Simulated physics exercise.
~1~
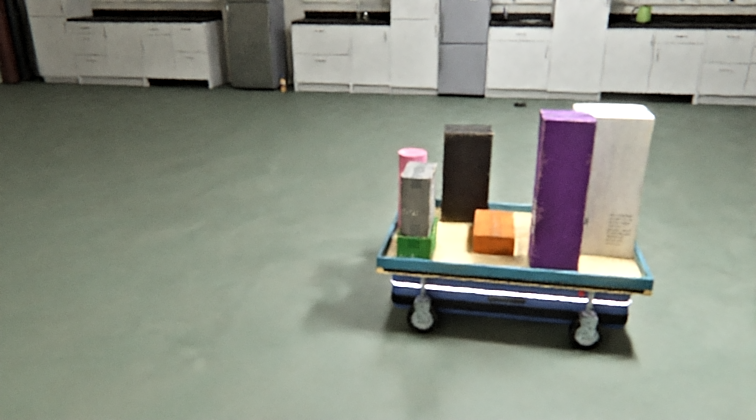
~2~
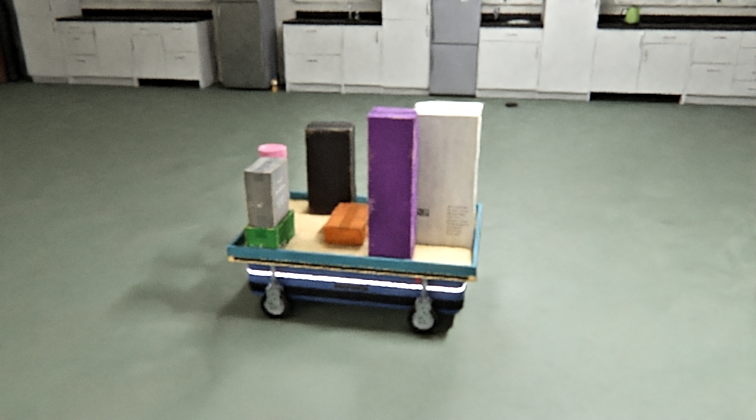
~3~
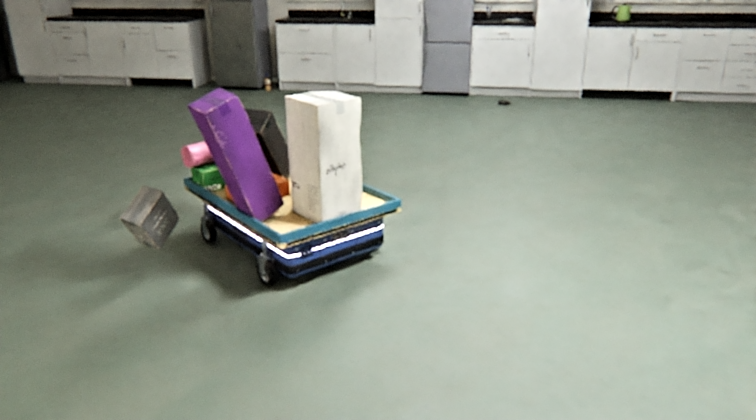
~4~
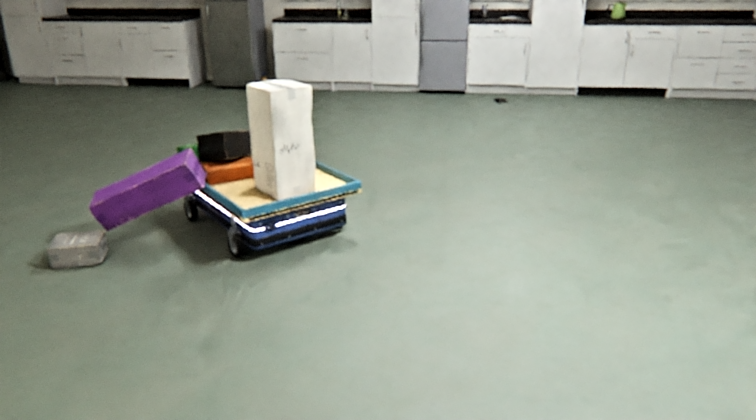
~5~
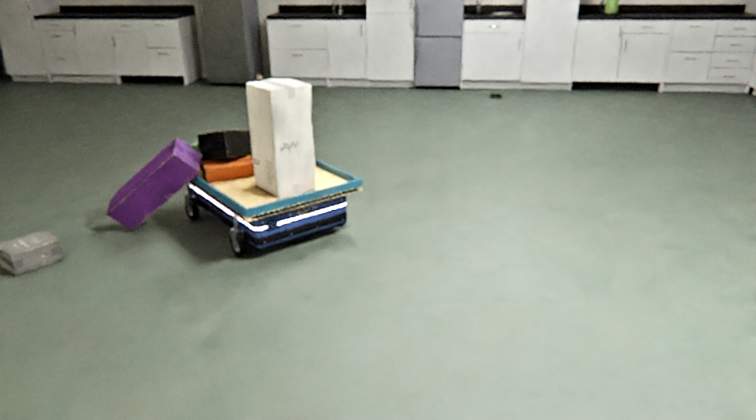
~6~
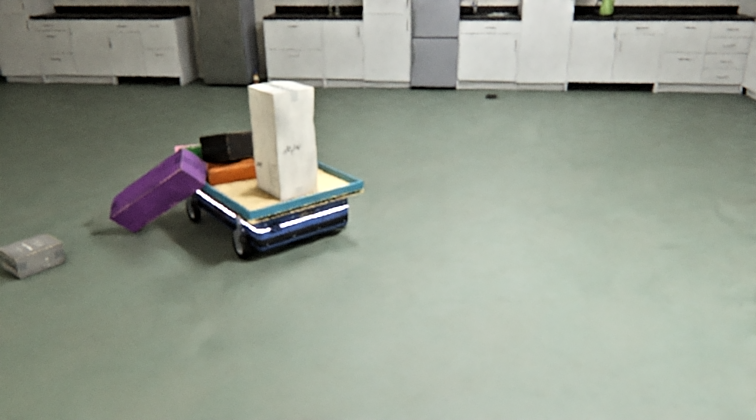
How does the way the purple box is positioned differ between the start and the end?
At the start the purple box stands upright on the cart. By the end it is upside down, slanting against the cart's edge with its top end down on the floor.
